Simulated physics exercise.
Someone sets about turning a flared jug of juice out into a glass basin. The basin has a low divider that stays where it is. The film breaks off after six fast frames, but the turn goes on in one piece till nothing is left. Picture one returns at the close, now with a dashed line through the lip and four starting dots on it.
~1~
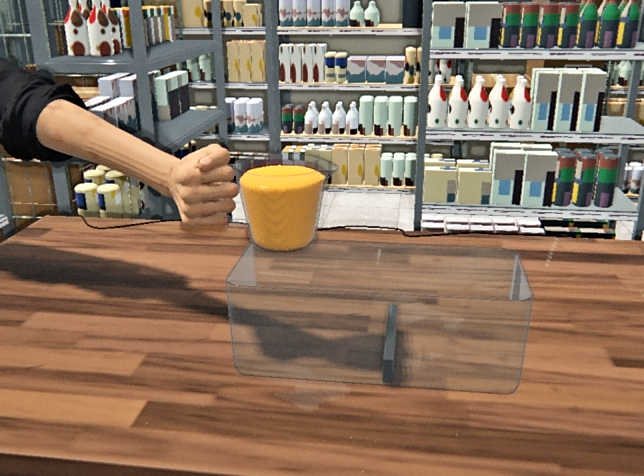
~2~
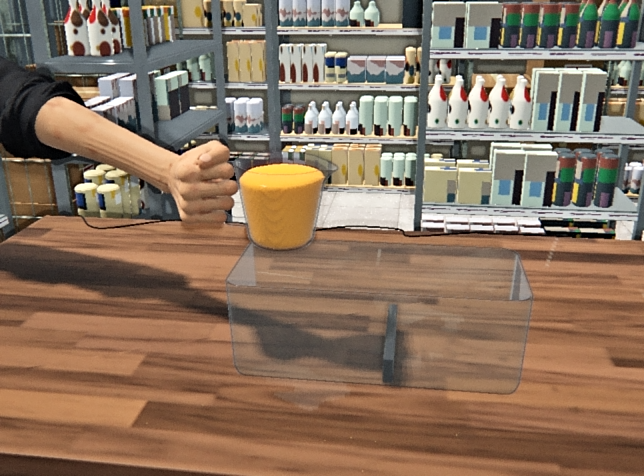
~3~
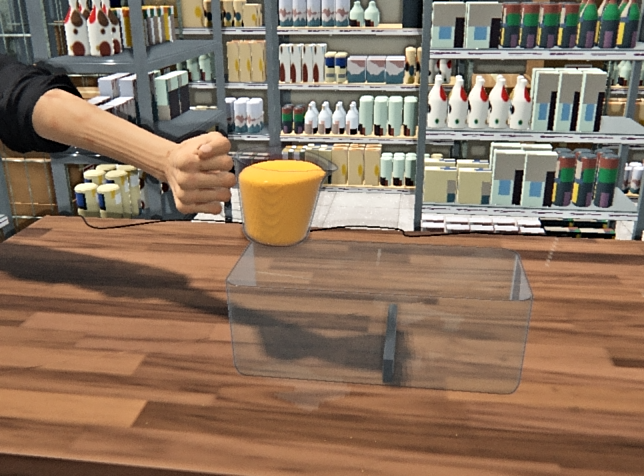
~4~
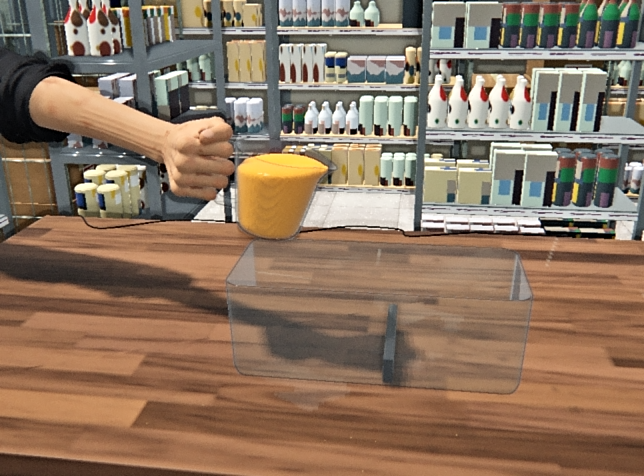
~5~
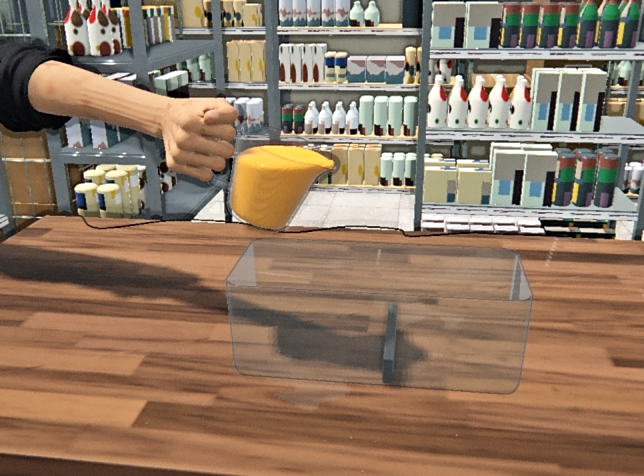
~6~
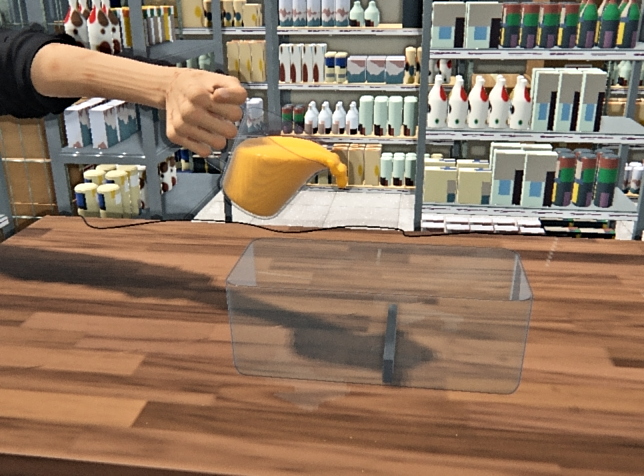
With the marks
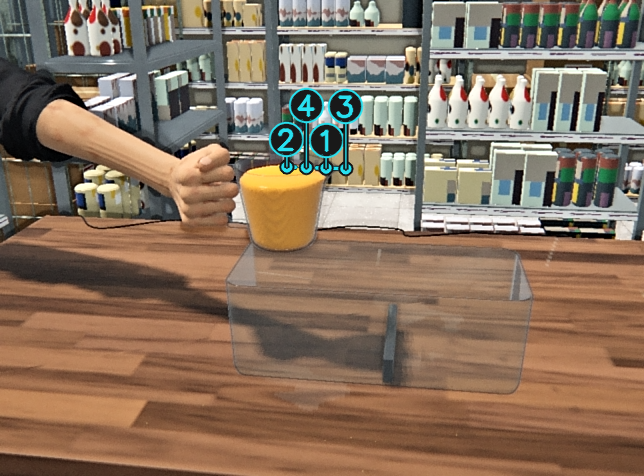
A clear, flared jug of orange-yellow juice is held at the upper left by a dark-sleeved arm with a closed fist, above a rectangular see-through basin on a wood-grained counter. The view is fixed, facing stocked store shelves of bottles and boxes behind. The jug starts upright, then tilts gradually rightward as the hand rises slightly, and juice slips over its lip, curling downward.
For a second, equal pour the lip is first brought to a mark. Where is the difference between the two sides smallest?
Use spot 4.
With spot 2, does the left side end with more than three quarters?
Yes, it does.
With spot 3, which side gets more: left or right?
The right side.
On the marked copy, 1 at (326, 168); 2 at (286, 167); 3 at (345, 168); 4 at (306, 167).
If 1 is chosen, about 16 % ends left of the wall and 82 % right of it.
If 2 is chosen, about 88 % ends left of the wall and 10 % right of it.
If 3 is chosen, about 8 % ends left of the wall and 90 % right of it.
If 4 is chosen, about 56 % ends left of the wall and 43 % right of it.
